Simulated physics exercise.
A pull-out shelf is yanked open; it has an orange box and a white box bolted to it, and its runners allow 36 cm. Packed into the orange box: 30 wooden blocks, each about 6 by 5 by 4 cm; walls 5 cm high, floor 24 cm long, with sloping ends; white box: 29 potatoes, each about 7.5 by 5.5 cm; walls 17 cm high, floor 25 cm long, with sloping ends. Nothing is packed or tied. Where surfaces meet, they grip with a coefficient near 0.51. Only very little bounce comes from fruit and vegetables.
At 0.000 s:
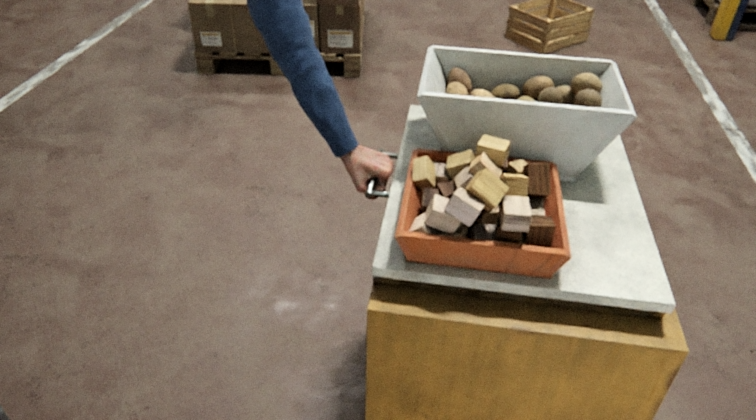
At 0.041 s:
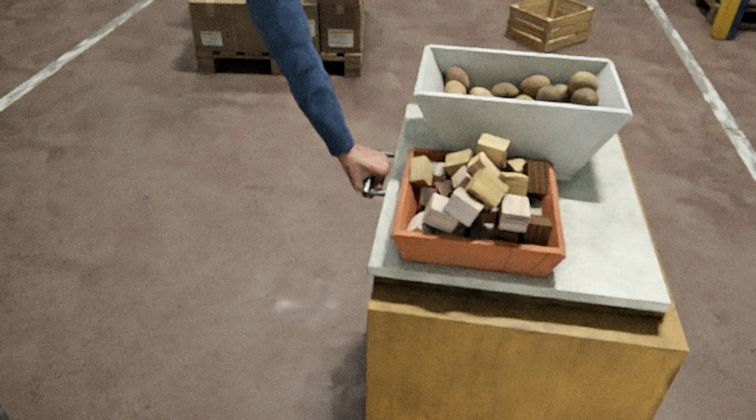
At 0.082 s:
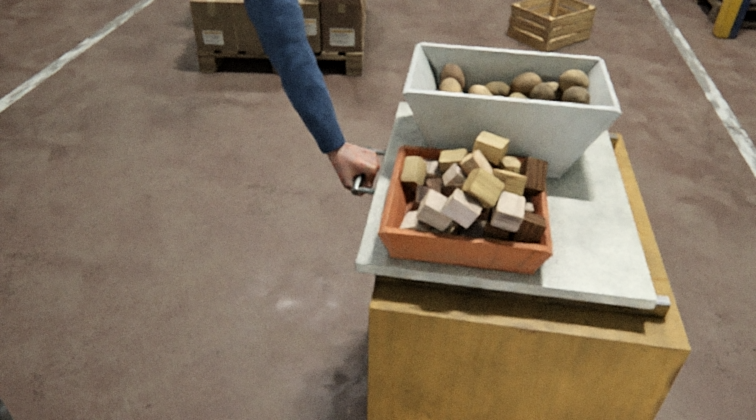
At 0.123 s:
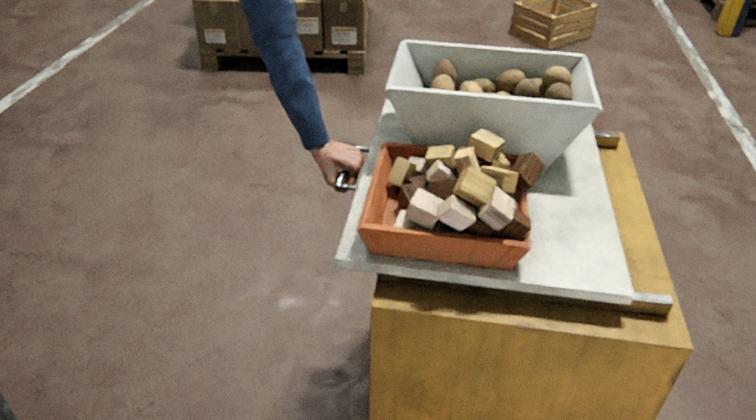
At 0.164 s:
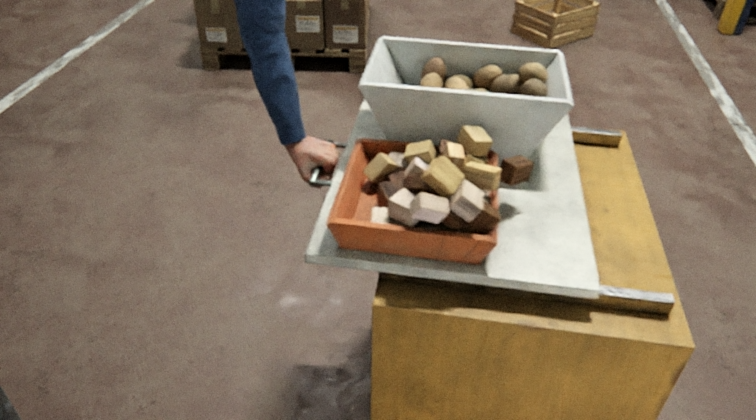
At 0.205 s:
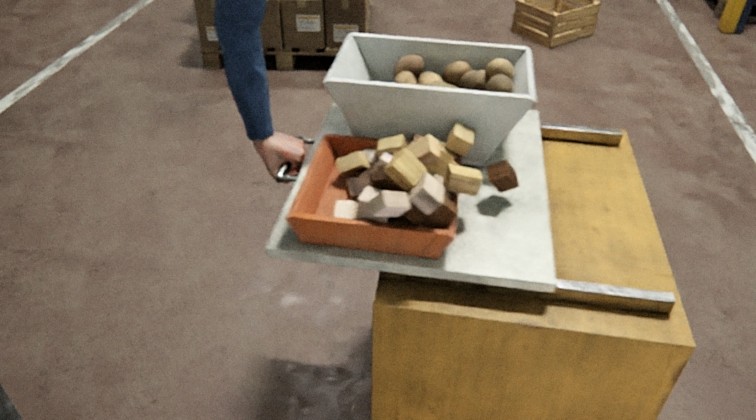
In a warehouse, a blue-sleeved arm grips the handle of a pale shelf on a yellow cabinet, carrying an orange box of wooden blocks and a white box of rounded brown objects. The hand pulls the shelf out leftward, slowly, then faster, and blocks shift as a dark one leaves the orange box's right side.
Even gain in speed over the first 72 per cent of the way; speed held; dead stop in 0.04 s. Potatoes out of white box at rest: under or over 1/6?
Under.
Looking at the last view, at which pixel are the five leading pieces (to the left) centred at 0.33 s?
About (260, 161).
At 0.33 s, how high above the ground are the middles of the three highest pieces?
Height, averaged: Around 102 cm.
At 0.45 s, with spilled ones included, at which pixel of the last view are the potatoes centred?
At about (344, 89) in pixels.
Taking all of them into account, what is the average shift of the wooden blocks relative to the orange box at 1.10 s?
I'd put it at close to 14 cm toward the left.
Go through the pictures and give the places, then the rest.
In the first picture (we follow the rim corner now nearest the camera), white box at (631, 112); orange box at (565, 252); shelf out by 0 cm; nothing out yet.
The second picture shows white box at (628, 111); orange box at (561, 251); shelf out by 1 cm.
The third picture shows white box at (616, 109); orange box at (547, 248); shelf out by 3 cm.
The fourth picture shows white box at (597, 105); orange box at (525, 244); shelf out by 8 cm.
The fifth picture shows white box at (568, 101); orange box at (492, 239); shelf out by 14 cm; 1 out, the lowest block at (515, 170).
The sixth picture shows white box at (531, 97); orange box at (449, 233); shelf out by 22 cm; 2 out, the lowest block at (503, 176).
After 0.25 s, the runners reach their end.
After 0.33 s, 4 of 30 out of the orange box and 0 of 29 out of the white box.
After 0.45 s, 9 of 30 out of the orange box and 0 of 29 out of the white box.
After 0.67 s, 10 of 30 out of the orange box and 0 of 29 out of the white box.
Outcome (at 1.10 s), 10 of 30 out of the orange box and 0 of 29 out of the white box. Asked share, 0 of 29, 0 per cent.
